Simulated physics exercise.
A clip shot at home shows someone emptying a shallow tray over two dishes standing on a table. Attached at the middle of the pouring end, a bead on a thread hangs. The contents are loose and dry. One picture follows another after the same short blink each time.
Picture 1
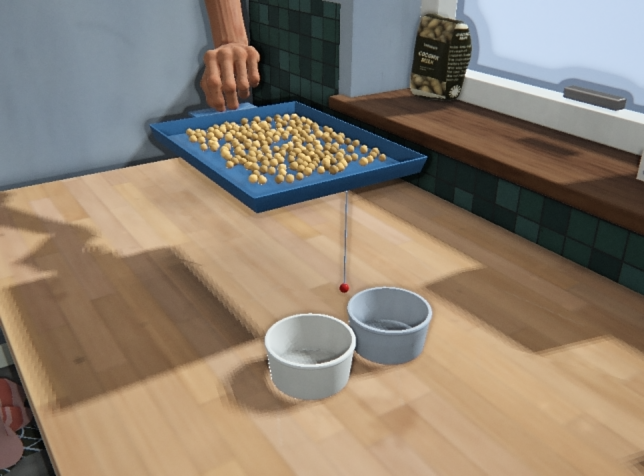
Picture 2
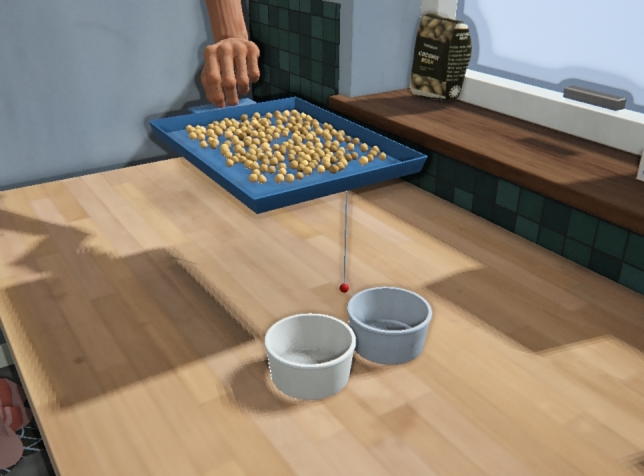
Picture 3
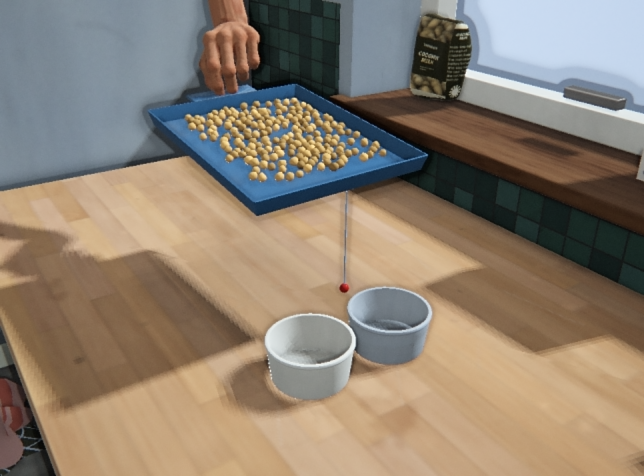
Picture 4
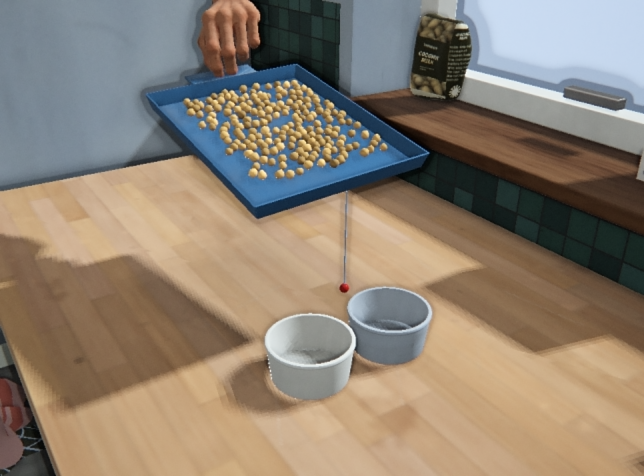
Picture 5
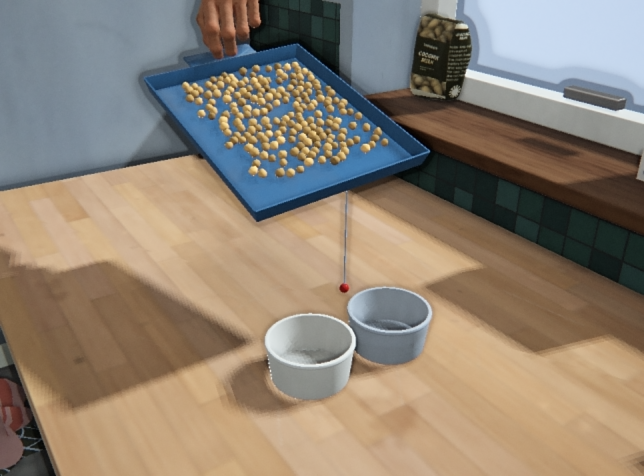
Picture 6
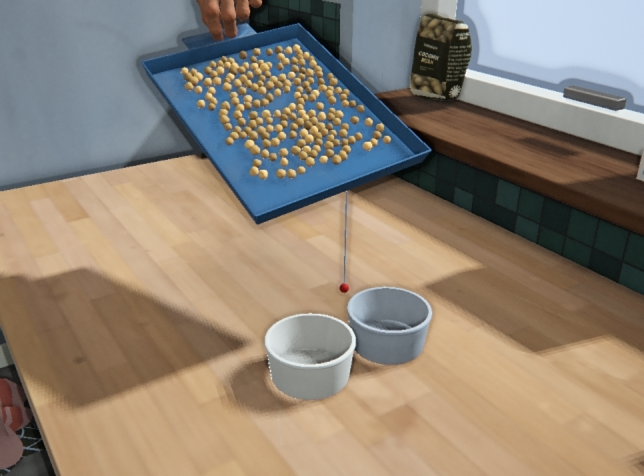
A hand raises the far end of a blue tray of chickpeas, gradually tilting it toward the viewer with its near left corner lowest, while two small dishes and a red bead on a thread stay still below.
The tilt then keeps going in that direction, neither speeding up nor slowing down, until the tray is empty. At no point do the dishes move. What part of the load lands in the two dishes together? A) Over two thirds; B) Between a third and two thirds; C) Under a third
B.
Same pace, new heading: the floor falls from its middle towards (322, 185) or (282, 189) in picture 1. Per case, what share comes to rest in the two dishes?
Shares, approx.: 60 %, then 40 %.
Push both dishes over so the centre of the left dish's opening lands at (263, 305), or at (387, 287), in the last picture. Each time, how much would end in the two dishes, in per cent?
Trial 1 near 10 percent, trial 2 near 0 percent.
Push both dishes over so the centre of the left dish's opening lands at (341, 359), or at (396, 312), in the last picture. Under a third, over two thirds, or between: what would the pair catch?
Trial 1 - below one third. Trial 2 - under a third.
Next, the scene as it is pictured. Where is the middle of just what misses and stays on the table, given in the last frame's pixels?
I'd put the middle somewhere around (259, 413) in the last picture.
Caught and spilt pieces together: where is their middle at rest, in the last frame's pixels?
(299, 372).
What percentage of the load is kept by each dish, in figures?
Near 50 in a hundred for the left dish; near 10 for the right dish.
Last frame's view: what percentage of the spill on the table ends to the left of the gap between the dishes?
Looks to be around 80 per cent of the spill.
Soon, tray tipped steeply; most on the tray; a stray few in the left dish; a stray few outside both; about a quarter in the air.
A while on, tray tipped past a quarter turn; about a quarter on the tray; about a quarter in the left dish; a stray few in the right dish; about a quarter outside both; about a quarter in the air.
Towards the end, tray tipped past a quarter turn; about half in the left dish; a small part in the right dish; about half outside both.
Finally, tray tipped past a quarter turn; about half in the left dish; a small part in the right dish; about half outside both.
